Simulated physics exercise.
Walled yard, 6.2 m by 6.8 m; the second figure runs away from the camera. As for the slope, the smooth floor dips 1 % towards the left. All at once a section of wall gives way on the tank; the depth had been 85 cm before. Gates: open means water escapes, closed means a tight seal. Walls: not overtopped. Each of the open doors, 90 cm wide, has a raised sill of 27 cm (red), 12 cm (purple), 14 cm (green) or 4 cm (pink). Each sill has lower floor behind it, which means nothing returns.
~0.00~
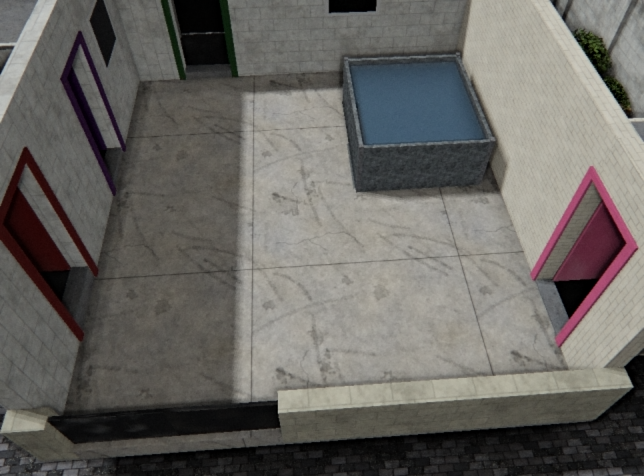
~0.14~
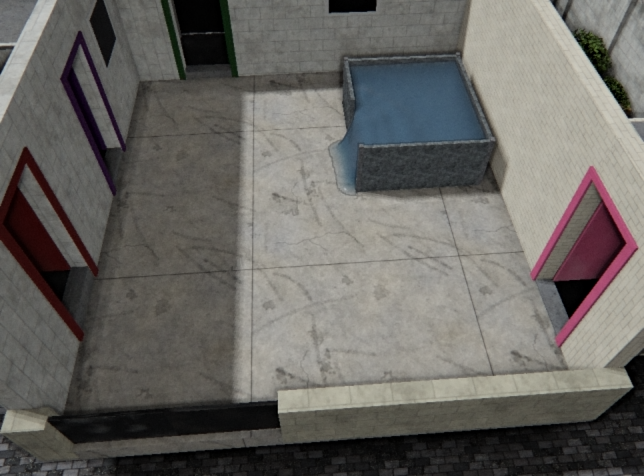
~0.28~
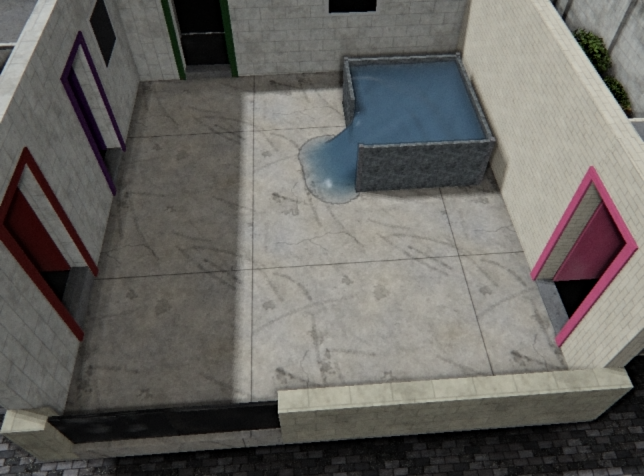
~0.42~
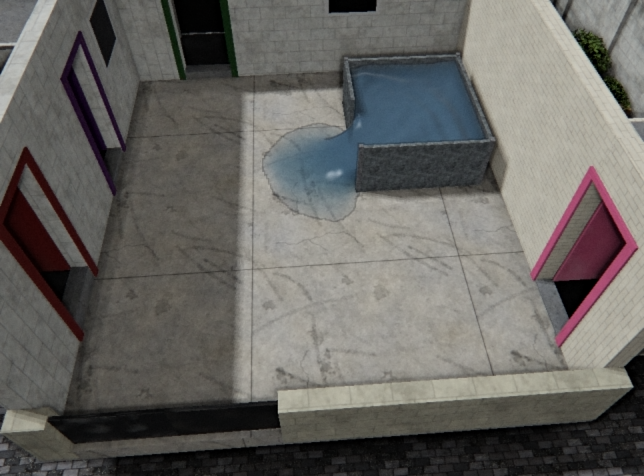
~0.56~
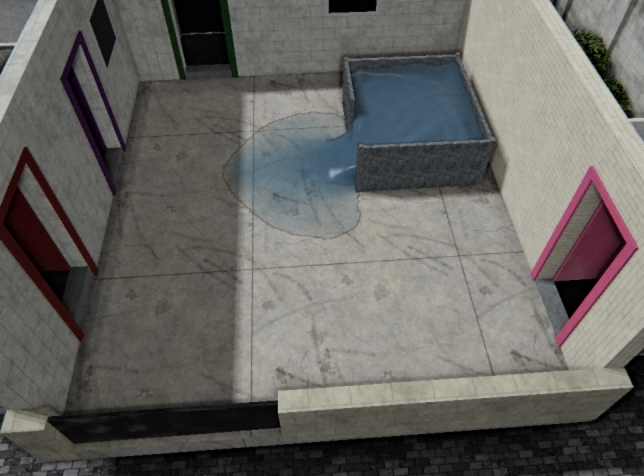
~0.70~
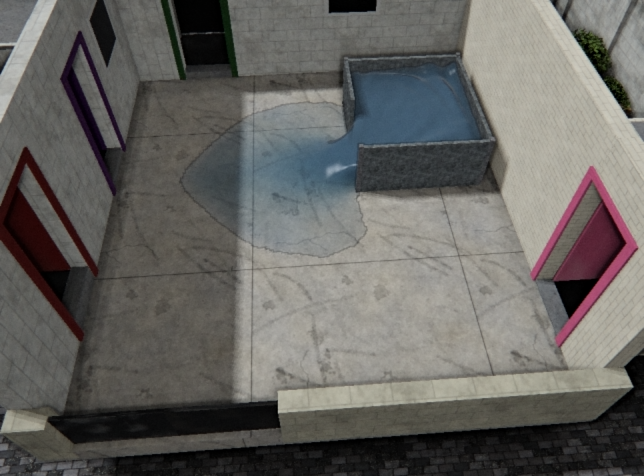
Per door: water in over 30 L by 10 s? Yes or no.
Red door no, purple door yes, green door no, pink door yes.
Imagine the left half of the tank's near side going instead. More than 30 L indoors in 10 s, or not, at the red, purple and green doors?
In that case, red door: Less than that, purple door: Less than that, green door: Less than that.
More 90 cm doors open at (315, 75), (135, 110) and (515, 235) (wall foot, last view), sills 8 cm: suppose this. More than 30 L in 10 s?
First doorway falls short, second gets there, third falls short.
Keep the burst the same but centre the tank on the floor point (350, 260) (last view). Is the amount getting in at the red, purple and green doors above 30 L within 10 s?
For the red door, the amount is too high; for the purple door, the amount is acceptable; for the green door, the amount is too high.
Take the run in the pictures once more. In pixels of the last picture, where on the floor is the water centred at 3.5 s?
(275, 187).
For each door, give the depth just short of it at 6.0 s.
Red 15 cm, purple 14 cm, green 10 cm, pink 5 cm.
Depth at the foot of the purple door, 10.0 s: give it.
About 10.5 cm deep.
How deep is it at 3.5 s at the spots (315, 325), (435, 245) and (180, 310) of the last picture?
Depths in turn: Roughly 1, 0 and 3 centimetres.
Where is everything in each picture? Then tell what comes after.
In the first picture, still water, 85 cm deep, in the tank at (413, 101).
In the second picture, the front is at (354, 193), 0.6 m from the gap at (357, 150); 0.3 m2 of floor is under water; 85 cm left at the back of the tank.
In the third picture, the front is at (306, 150), 0.9 m from the gap at (357, 153); 1.0 m2 of floor is under water; 85 cm left at the back of the tank.
In the fourth picture, water pours out at (357, 154) and has run 1.5 m, to (268, 162); typically 10 cm deep outside, 82 cm at the tank's back.
In the fifth picture, the front is at (228, 171), 2.1 m from the gap at (356, 155); 4.4 m2 of floor is under water; 73 cm left at the back of the tank.
In the sixth picture, water pours out at (357, 154) and has run 2.8 m, to (187, 182); typically 5 cm deep outside, 71 cm at the tank's back.
After 1.4 s water covers 40 % of the floor and is deepest (46 cm) near (347, 172); red door not reached, purple door 19 cm at the sill, 22 L in, green door not reached, pink door not reached.
After 2.2 s water covers 55 % of the floor and is deepest (38 cm) near (140, 85); red door 26 cm at the sill, 0 L in, purple door 32 cm at the sill, 118 L in, green door 6 cm at the sill, 0 L in, pink door not reached.
After 3.5 s water covers 55 % of the floor and is deepest (30 cm) near (61, 431); red door 17 cm at the sill, 0 L in, purple door 22 cm at the sill, 223 L in, green door 12 cm at the sill, 1 L in, pink door not reached.
After 6.0 s water covers 95 % of the floor and is deepest (19 cm) near (61, 431); red door 15 cm at the sill, 0 L in, purple door 14 cm at the sill, 279 L in, green door 10 cm at the sill, 2 L in, pink door 5 cm at the sill, 1 L in.
After 10.0 s water covers 100 % of the floor and is deepest (14 cm) near (473, 157); red door 12 cm at the sill, 0 L in, purple door 10 cm at the sill, 286 L in, green door 8 cm at the sill, 2 L in, pink door 8 cm at the sill, 68 L in.
